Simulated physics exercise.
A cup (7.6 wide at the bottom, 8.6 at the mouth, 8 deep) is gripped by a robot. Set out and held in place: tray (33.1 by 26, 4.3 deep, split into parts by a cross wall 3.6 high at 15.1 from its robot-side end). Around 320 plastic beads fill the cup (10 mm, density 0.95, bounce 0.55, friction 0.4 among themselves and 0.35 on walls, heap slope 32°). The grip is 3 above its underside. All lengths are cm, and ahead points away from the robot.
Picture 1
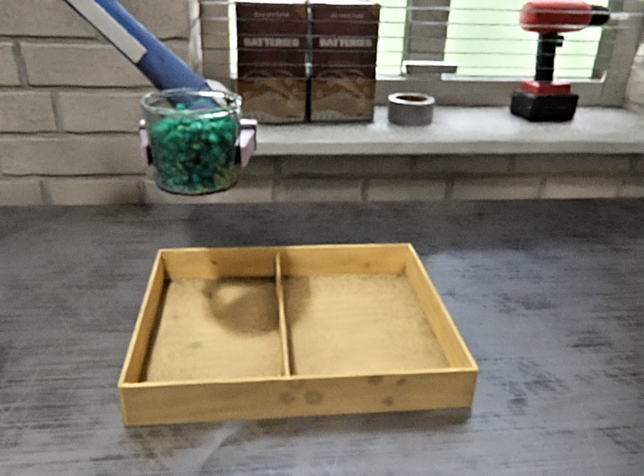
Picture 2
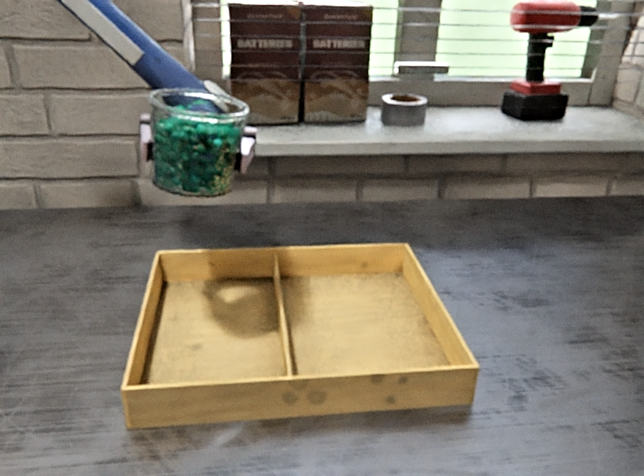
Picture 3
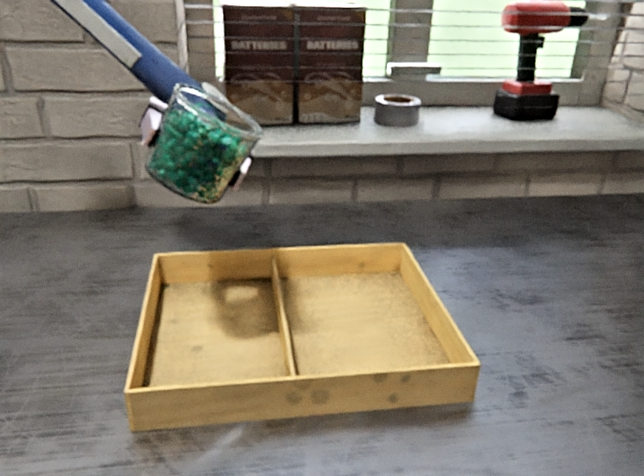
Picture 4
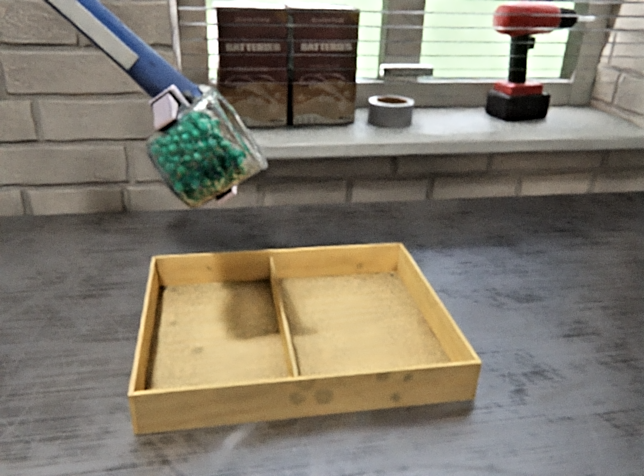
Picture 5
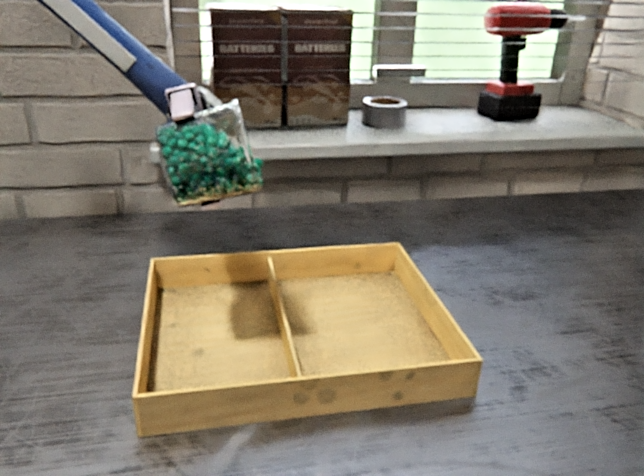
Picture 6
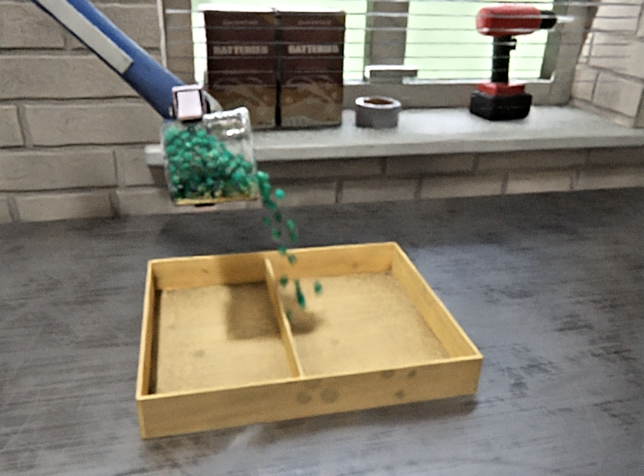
A clear cup of green beads tilts on a robot arm, pouring some into a divided wooden tray.
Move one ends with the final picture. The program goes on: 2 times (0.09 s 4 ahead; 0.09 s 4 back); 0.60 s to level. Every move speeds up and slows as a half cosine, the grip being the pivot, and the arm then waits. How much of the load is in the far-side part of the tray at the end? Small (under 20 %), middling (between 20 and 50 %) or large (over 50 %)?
A large share, over 50 %, ends in the far-side part of the tray.
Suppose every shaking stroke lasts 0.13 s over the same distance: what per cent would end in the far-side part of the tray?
It would be near 80 per cent.
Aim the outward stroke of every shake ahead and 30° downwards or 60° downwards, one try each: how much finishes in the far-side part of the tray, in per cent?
About 70 and 55 per cent.
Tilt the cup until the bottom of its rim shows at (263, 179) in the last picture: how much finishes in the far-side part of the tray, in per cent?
Some 70 per cent.
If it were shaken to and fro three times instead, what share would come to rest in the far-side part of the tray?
It would be near 95 per cent.
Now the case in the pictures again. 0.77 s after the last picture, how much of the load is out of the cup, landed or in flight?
Some 95 per cent.
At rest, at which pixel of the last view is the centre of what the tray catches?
Near (380, 322).
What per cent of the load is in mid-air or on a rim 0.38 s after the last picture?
About 12 per cent.
Then, 0.38 s on, tilted 85° forward, highest piece 20 above the table; 260 in the far-side part, 19 in the cup, 4 in the robot-side part, 38 in flight or on a rim.
Then, 0.77 s on, tilted 20° forward, highest piece 21 above the table; 298 in the far-side part, 11 in the cup, 8 in the robot-side part, 4 on the table or floor.
Then, 1.16 s on, level, highest piece 21 above the table; 298 in the far-side part, 11 in the cup, 8 in the robot-side part, 4 on the table or floor.
Then, 2.21 s on, level, highest piece 21 above the table; 298 in the far-side part, 11 in the cup, 8 in the robot-side part, 4 on the table or floor.
In the end, 298 in the far-side part, 11 in the cup, 8 in the robot-side part, 4 on the table or floor. That is 93 % in the far-side part of the tray.
